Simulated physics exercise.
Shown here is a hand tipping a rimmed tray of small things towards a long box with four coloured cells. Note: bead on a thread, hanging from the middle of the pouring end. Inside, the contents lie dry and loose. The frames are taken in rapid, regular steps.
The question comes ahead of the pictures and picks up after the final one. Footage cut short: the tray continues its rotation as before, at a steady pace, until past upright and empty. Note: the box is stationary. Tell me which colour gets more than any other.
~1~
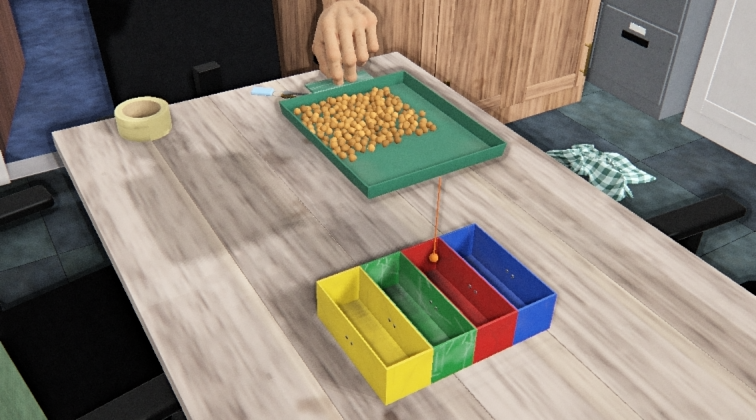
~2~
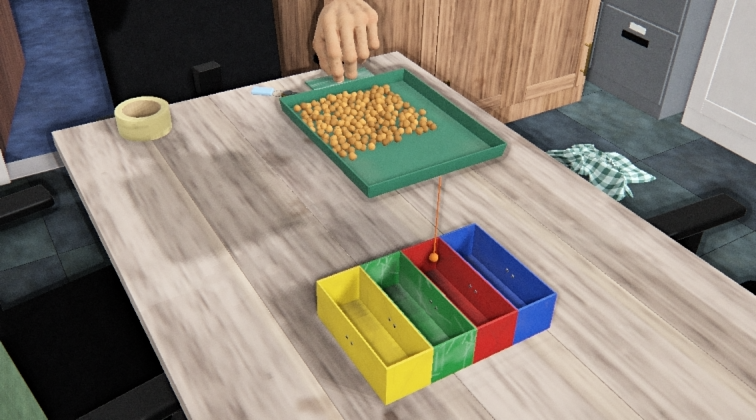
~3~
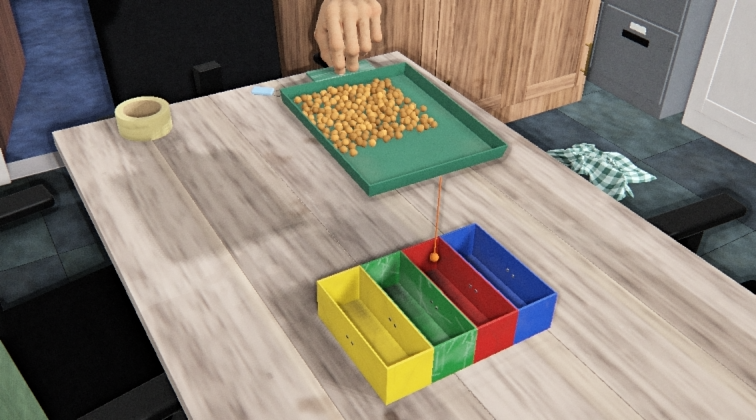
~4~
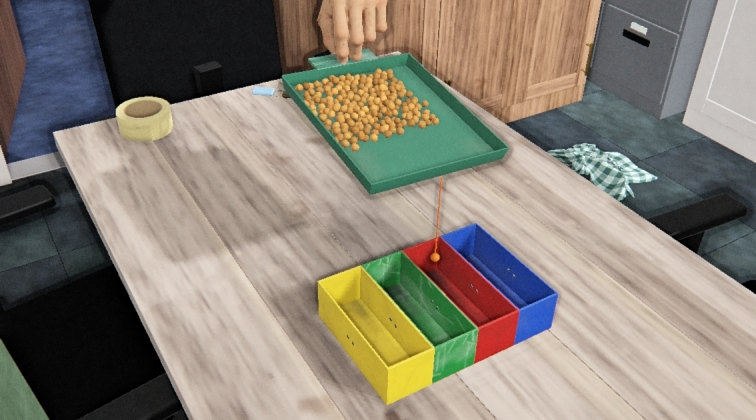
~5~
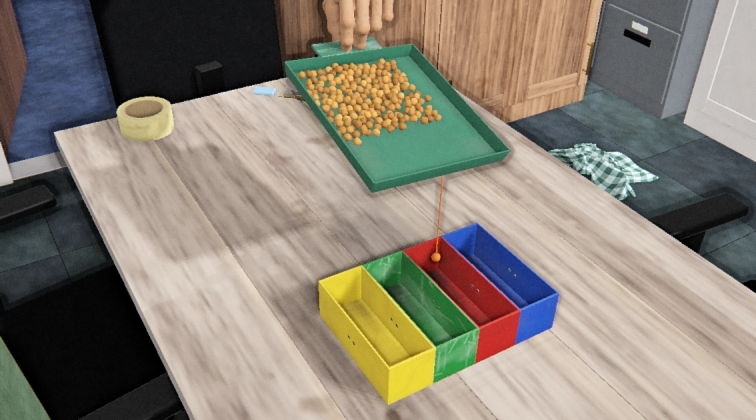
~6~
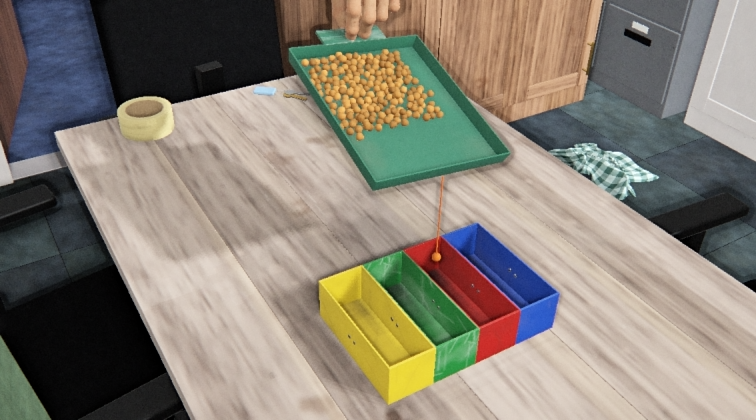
The blue one gets the most.
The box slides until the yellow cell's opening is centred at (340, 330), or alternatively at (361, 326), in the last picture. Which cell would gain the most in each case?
The blue one, then blue.
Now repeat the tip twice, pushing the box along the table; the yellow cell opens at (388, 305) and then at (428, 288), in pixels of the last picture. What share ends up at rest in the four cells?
First placement near 100 percent, second near 100 percent.
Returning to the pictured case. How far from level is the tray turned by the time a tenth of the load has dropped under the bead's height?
It has tipped about 80 degrees.
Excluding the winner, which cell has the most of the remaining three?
Rank 2: That red cell.
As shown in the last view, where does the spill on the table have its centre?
Estimate: Around (544, 280).
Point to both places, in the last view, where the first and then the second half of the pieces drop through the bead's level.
The leading part at (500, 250), the rest of it at (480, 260).
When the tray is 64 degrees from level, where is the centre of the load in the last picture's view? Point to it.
In the last view, the load is centred near (463, 144).
Soon, tray tipped steeply; nearly all on the tray; a stray few in the blue cell; a stray few falling or outside the box.
A while on, tray tipped past a quarter turn; about two thirds on the tray; about a quarter in the blue cell; a small part in the red cell; a stray few in the green cell; a small part falling or outside the box.
Towards the end, tray tipped past a quarter turn; about half in the blue cell; about a quarter in the red cell; a small part in the green cell; a small part falling or outside the box.
Finally, tray tipped past a quarter turn; about half in the blue cell; about a quarter in the red cell; a small part in the green cell; none in the yellow cell; a small part outside the box.
